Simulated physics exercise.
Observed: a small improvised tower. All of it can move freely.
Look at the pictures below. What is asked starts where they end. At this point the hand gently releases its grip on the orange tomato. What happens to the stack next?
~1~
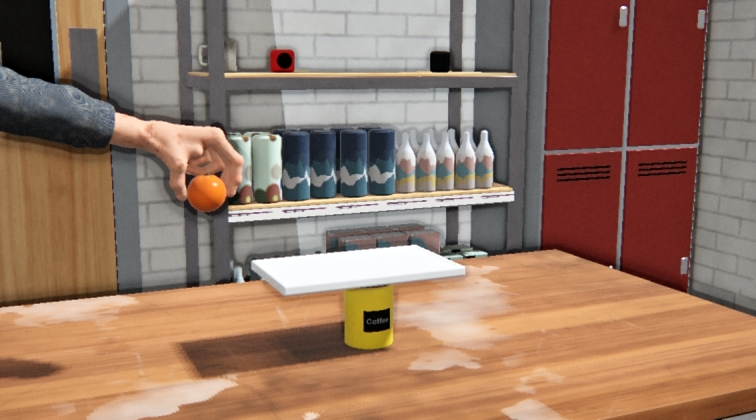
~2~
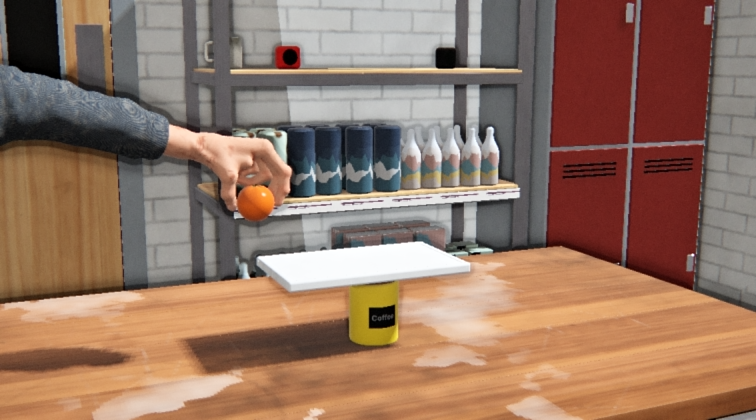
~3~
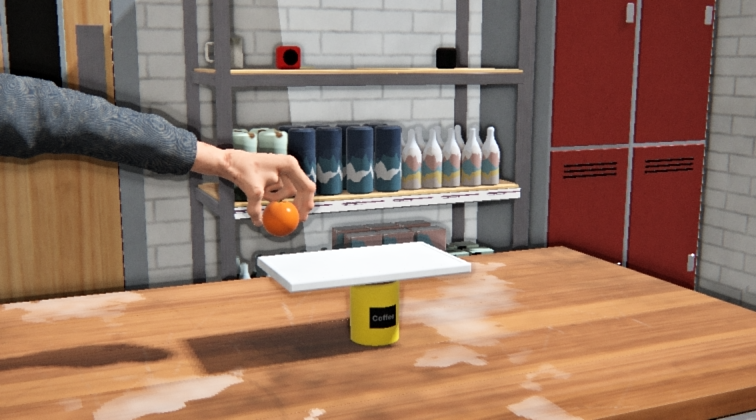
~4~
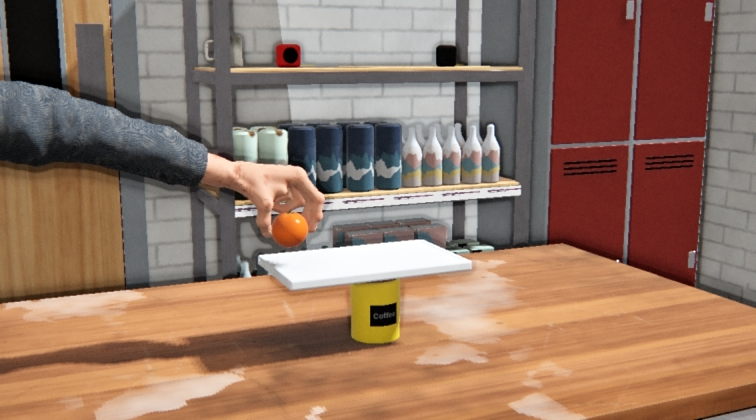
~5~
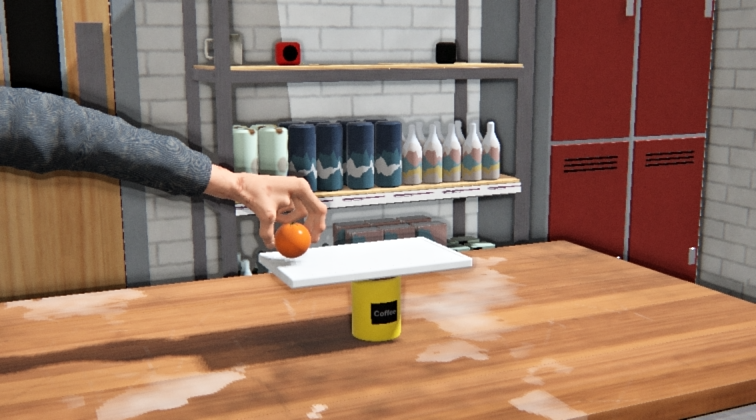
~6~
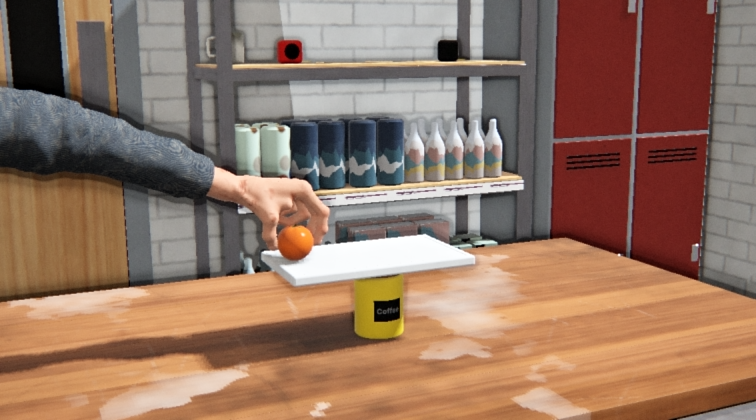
The stack collapses.
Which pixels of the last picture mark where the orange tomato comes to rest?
Somewhere around (264, 330) in the last picture.
Then, 0.40 s after the last picture, orange tomato now fallen; white lid tipped 36° from how it was.
Then, 0.60 s after the last picture, white lid tipped 54° from how it was.
At rest, fallen, orange tomato; tipped over in the stack, white lid; yellow jar in place. Seen from the same camera at the end, orange tomato near (265, 331). The stack gives way.
